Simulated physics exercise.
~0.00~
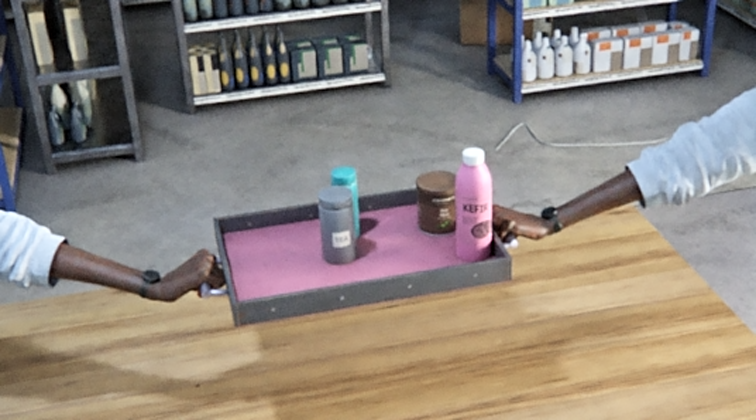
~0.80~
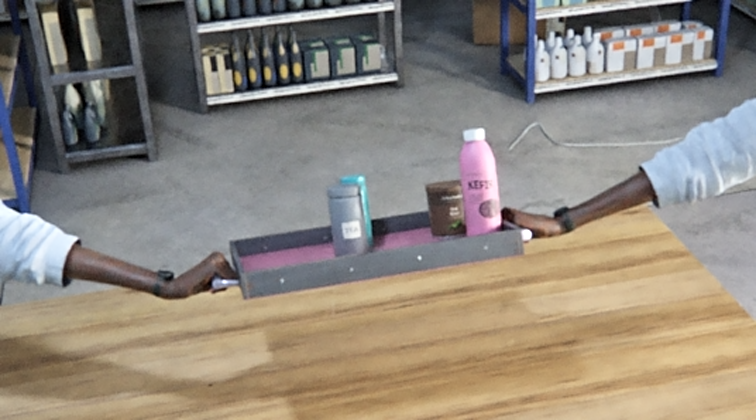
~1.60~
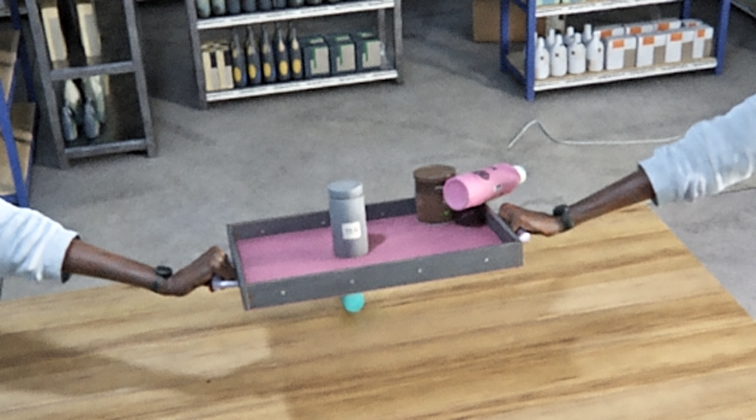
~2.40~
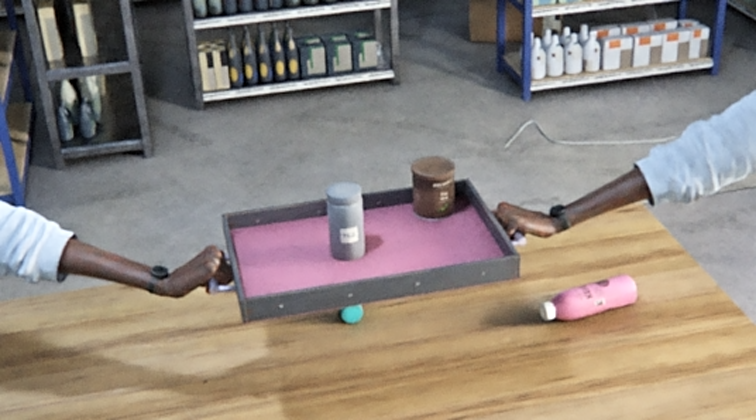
The clip shows two hands tilting a pink-lined tray holding a pink bottle, a turquoise container, a brown tin and a grey jar, then levelling it; the turquoise container and then the toppled bottle end on the wooden table, while the tin and jar stay upright aboard.
